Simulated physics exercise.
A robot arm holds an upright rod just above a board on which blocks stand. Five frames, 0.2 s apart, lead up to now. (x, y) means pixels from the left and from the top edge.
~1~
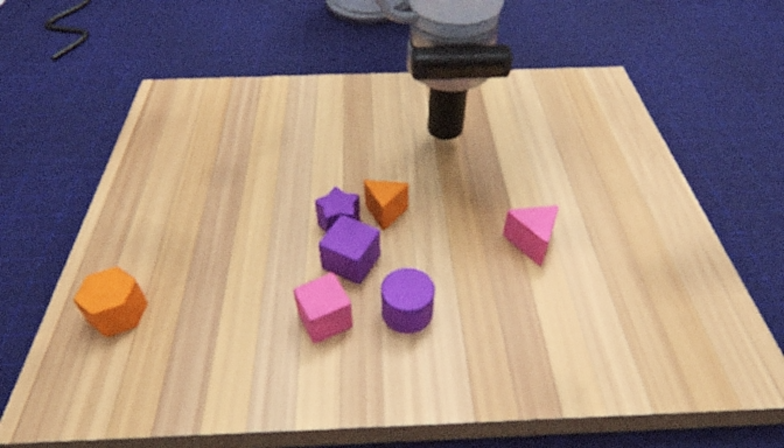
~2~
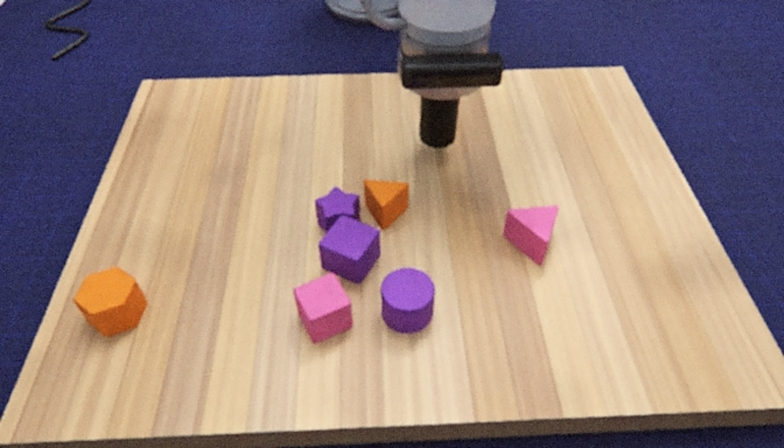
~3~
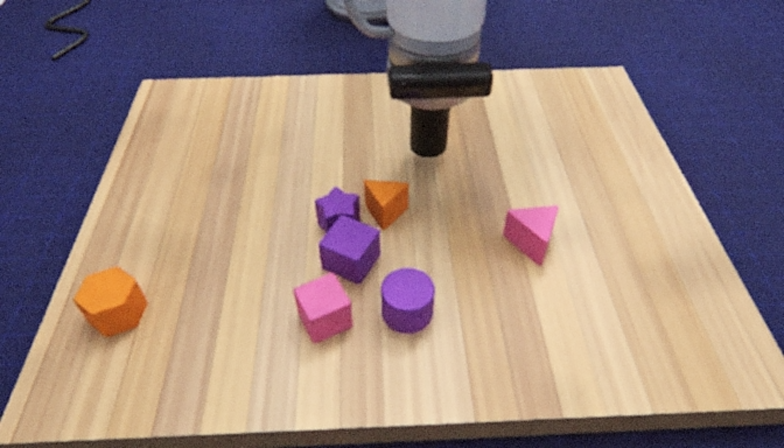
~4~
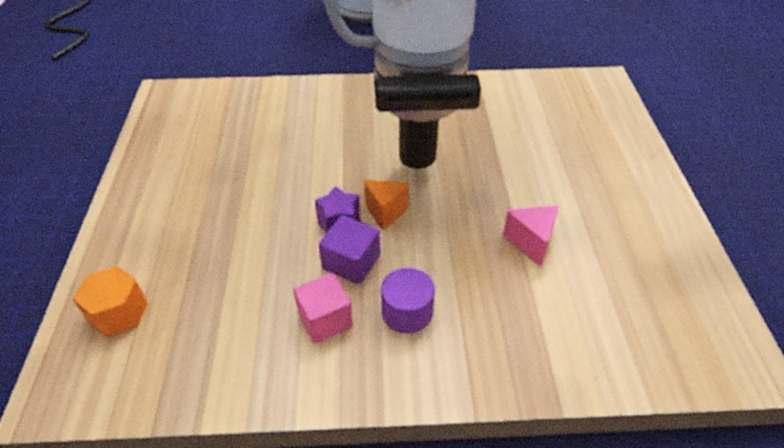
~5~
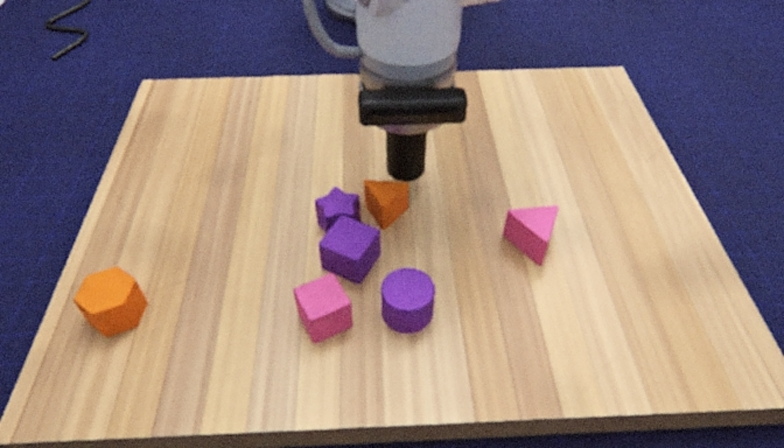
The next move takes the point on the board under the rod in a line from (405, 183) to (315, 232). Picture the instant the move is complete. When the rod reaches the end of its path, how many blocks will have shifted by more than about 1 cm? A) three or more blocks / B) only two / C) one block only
Option A.
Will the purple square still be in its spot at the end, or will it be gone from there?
The answer is that it is displaced.
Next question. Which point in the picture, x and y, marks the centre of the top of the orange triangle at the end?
I think it will end close to (369, 210).
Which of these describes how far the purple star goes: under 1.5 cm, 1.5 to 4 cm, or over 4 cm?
Long: Over 4 cm.
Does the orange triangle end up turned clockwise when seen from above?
The answer is no.
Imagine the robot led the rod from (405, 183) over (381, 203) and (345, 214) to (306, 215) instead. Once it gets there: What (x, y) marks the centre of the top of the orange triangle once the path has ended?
About (358, 212).
What follows on the original path. One third of the way, rod (376, 185); orange triangle (379, 197).
Two thirds of the way, rod (345, 202); purple star (317, 212), turned 15° clockwise; purple square (341, 244), turned 35° anticlockwise; orange triangle (371, 210), turned 25° anticlockwise.
At the end, rod (313, 218); pink square not moved; purple star (284, 230); purple square (336, 248), turned 55° anticlockwise; orange triangle (369, 210), turned 30° anticlockwise.
